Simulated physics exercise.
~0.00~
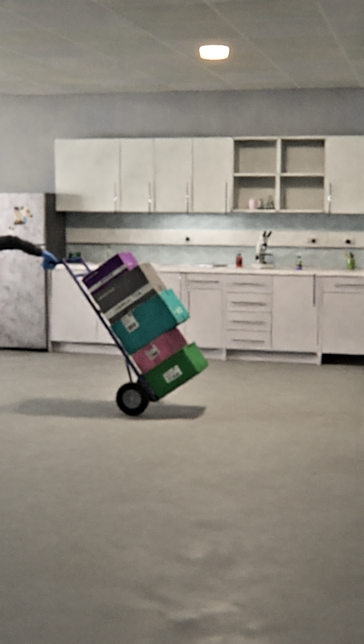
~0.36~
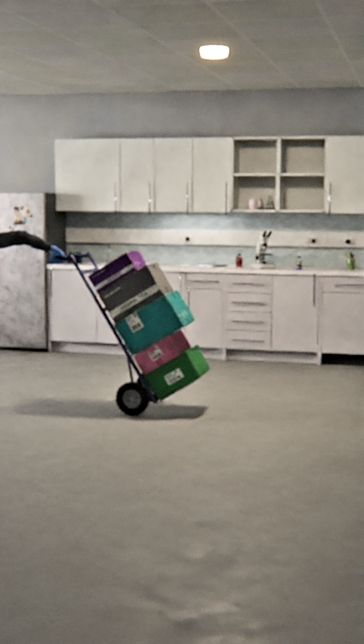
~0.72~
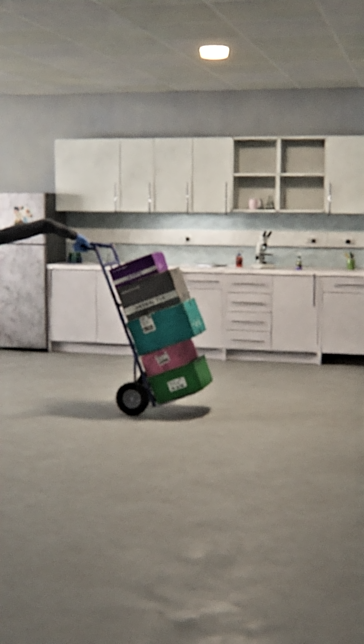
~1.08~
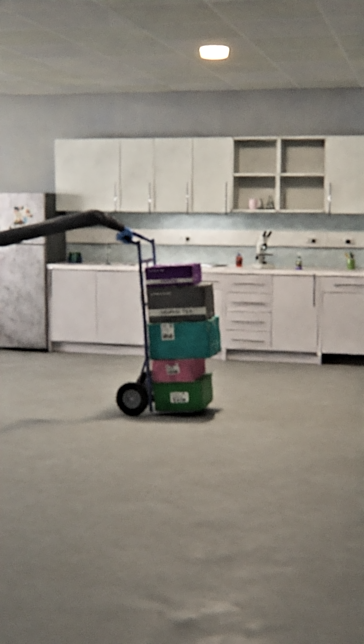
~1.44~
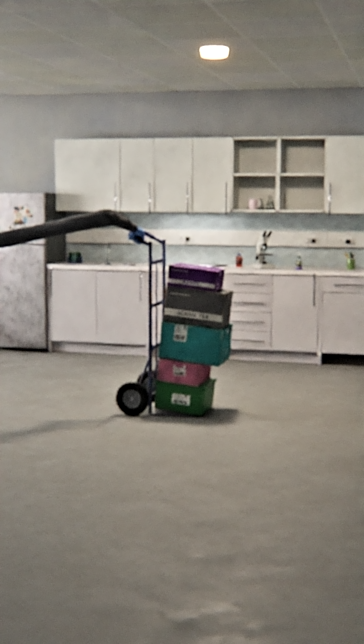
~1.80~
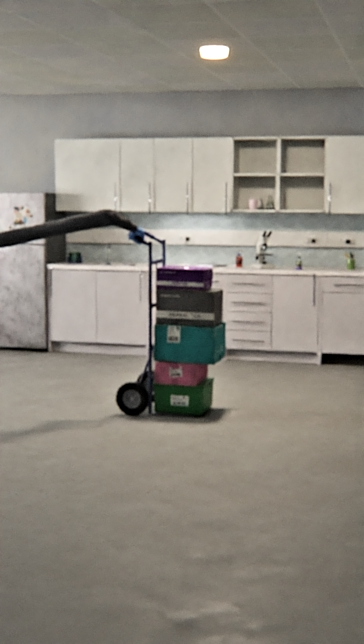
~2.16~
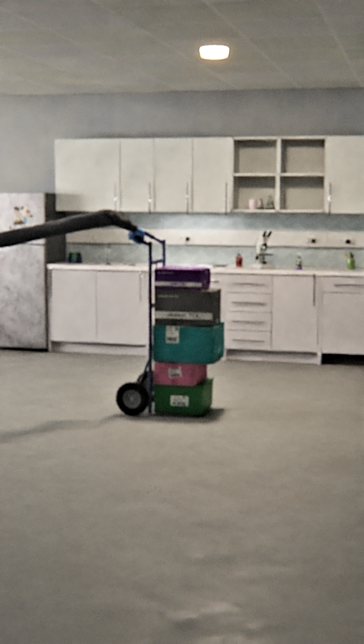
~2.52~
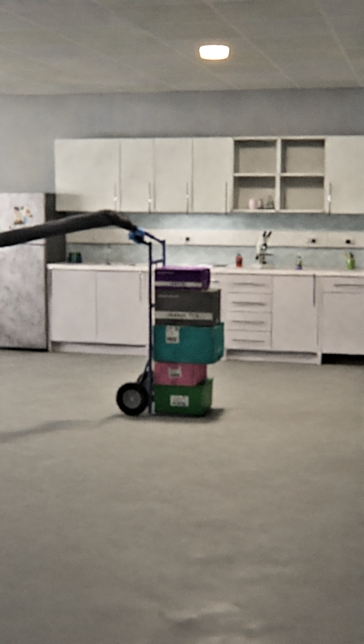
A sack truck stacked with five colourful boxes, leaning back in a kitchen, was swung upright by a dark arm reaching in from the left; the upper boxes jolted slightly to the right, then settled, and the whole stack stayed standing.
